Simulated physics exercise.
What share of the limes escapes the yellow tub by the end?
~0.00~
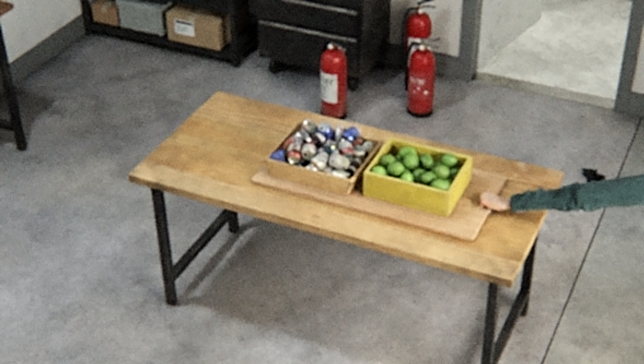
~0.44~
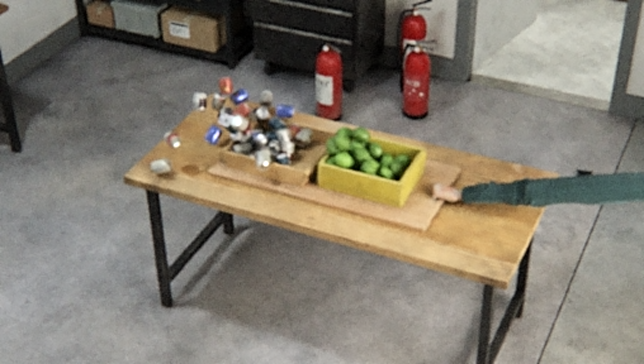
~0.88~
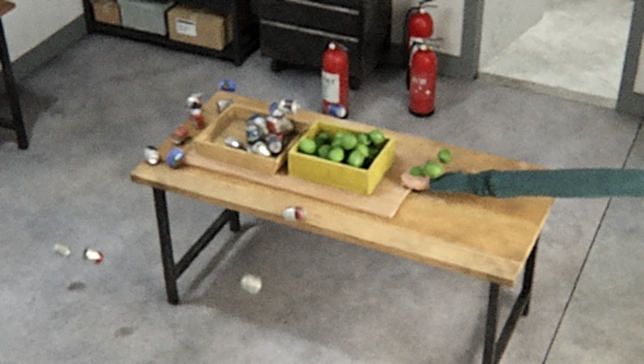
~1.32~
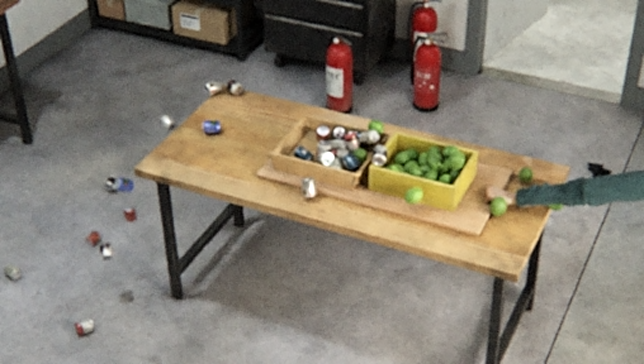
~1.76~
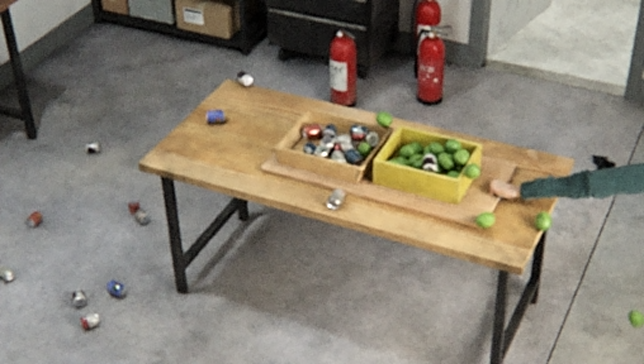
More than a sixth of the limes escape the yellow tub, though most of them remain inside it.
